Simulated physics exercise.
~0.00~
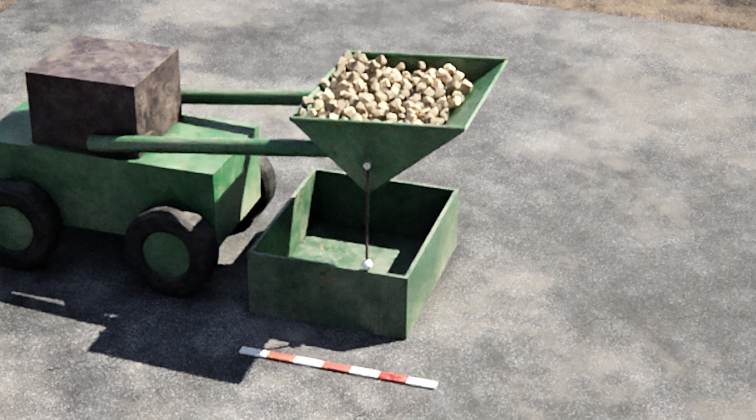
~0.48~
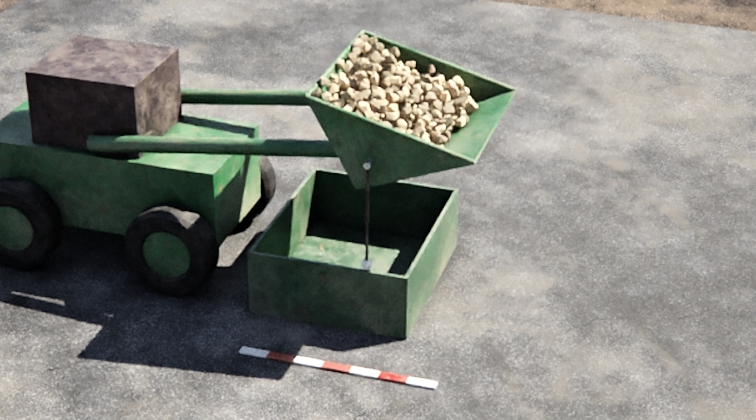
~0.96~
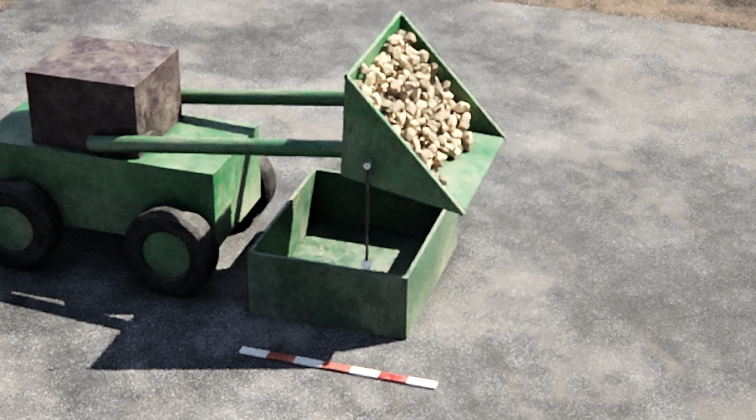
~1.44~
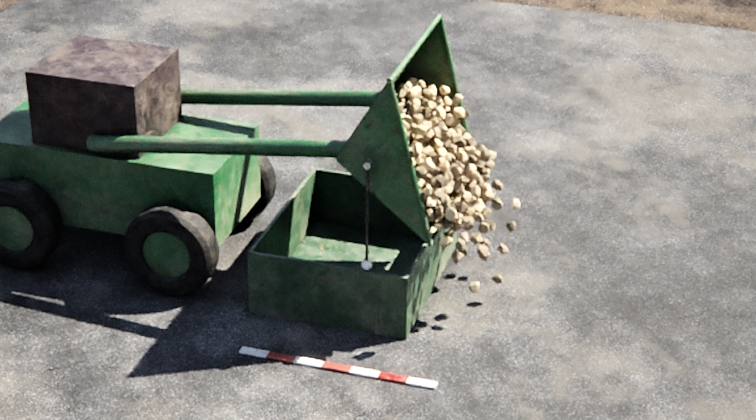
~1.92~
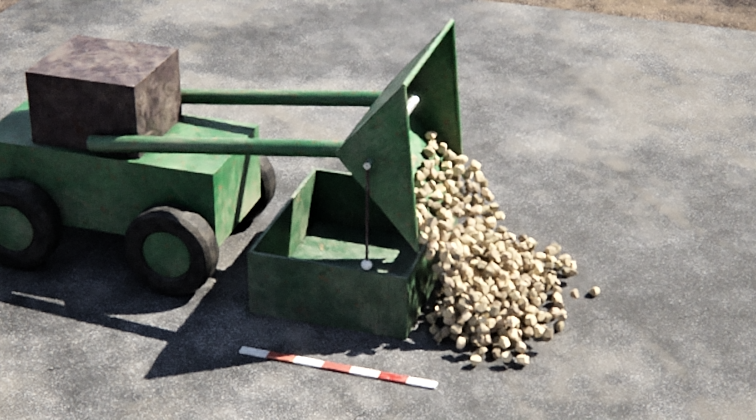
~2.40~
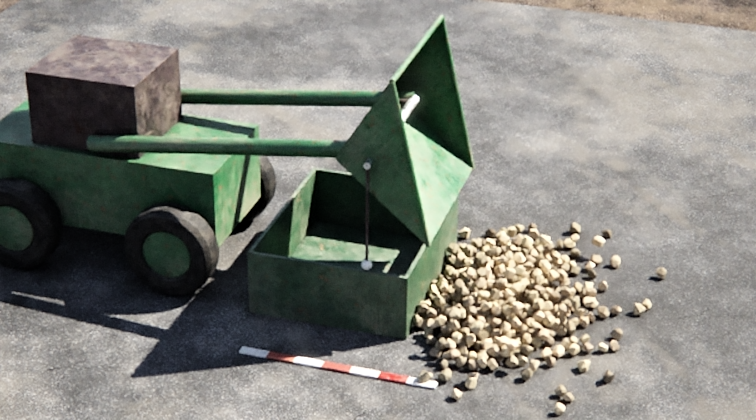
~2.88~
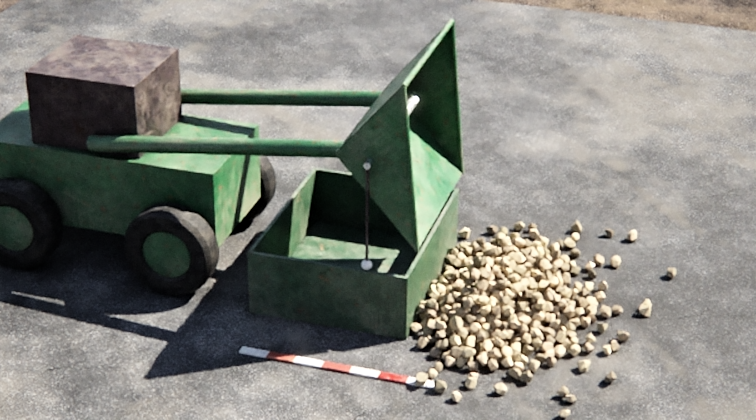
A green loader with black wheels and a dark brown block on top stands at the left of a grey paved yard, seen from above and to the side. Its two arms hold a green bucket full of pale stones over an open green bin, with a red and white striped staff on the ground in front. The bucket tips steadily to the right until the stones slide over its lip. They pour past the bin's right side and spread across the ground. The emptied bucket rocks slightly back and forward, ending steeply tipped, with the stones heaped beside the bin and a few scattered farther out.
